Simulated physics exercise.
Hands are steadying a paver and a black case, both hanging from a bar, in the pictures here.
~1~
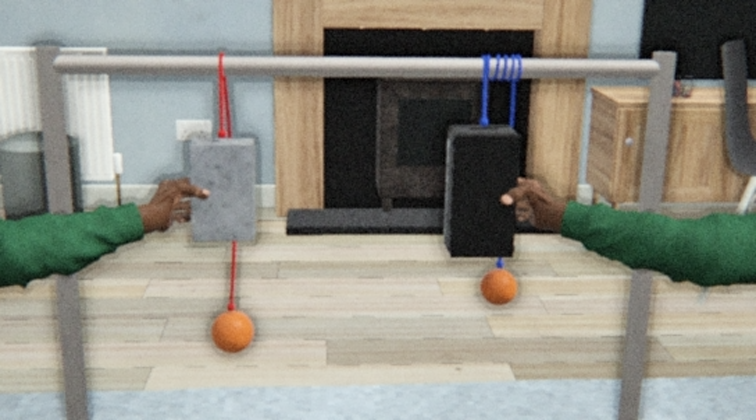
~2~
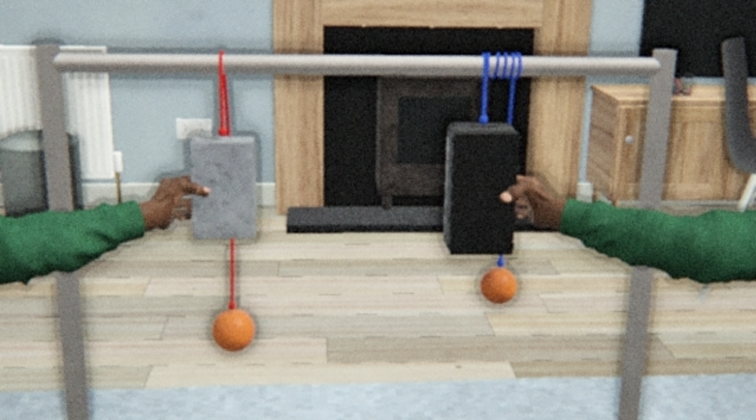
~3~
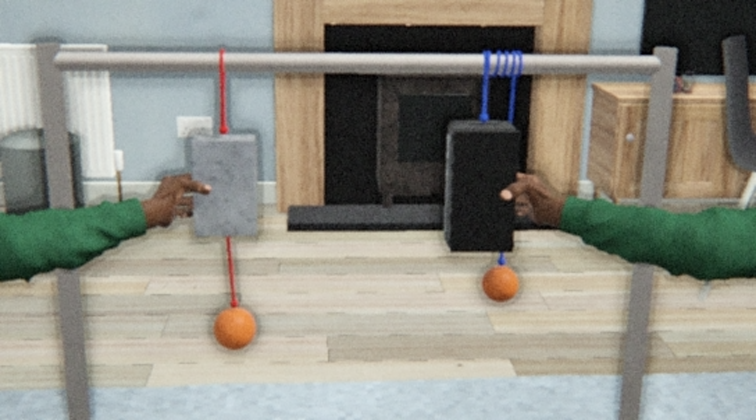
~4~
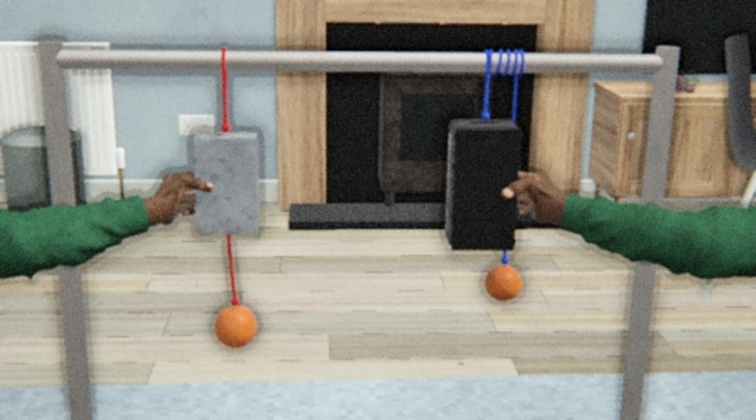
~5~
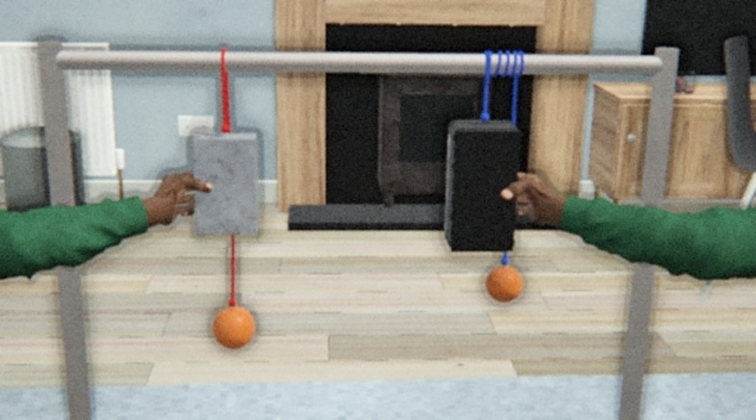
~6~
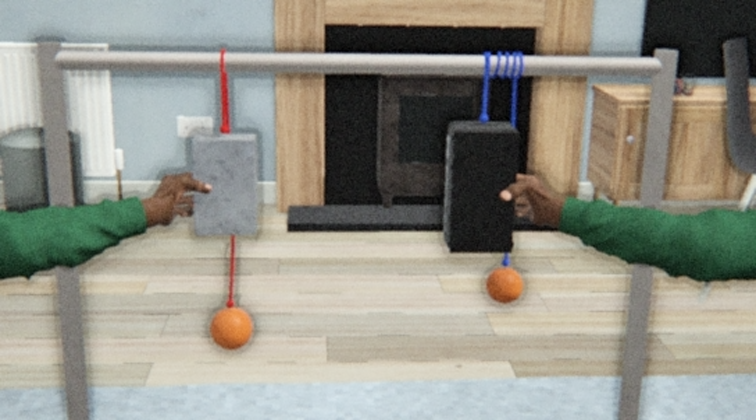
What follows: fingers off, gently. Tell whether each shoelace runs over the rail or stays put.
In order: Well the paver gets pulled down as expected. Well the black case stays right there as expected.
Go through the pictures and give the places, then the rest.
Paver (224, 190); black case (481, 191); left orange (232, 332); right orange (499, 287), in the first frame.
Paver (224, 188); black case (480, 189), in the second frame.
Paver (225, 186); black case (480, 187), in the third frame.
Paver (227, 183); black case (482, 185), in the fourth frame.
Paver (227, 184); black case (481, 186), in the fifth frame.
Paver (226, 185); black case (480, 187); left shoelace only laid over the rail; right shoelace wound several times round the rail, in the sixth frame.
Then, 0.30 s after the last picture, paver dropping near (227, 224); black case hanging near (482, 150).
Then, 0.70 s after the last picture, paver on the floor; black case hanging near (486, 170).
Then, 1.06 s after the last picture, paver on the floor; black case hanging near (492, 171).
At rest, paver on the floor; black case hanging near (480, 177). The paver drops and the black case keeps its height.
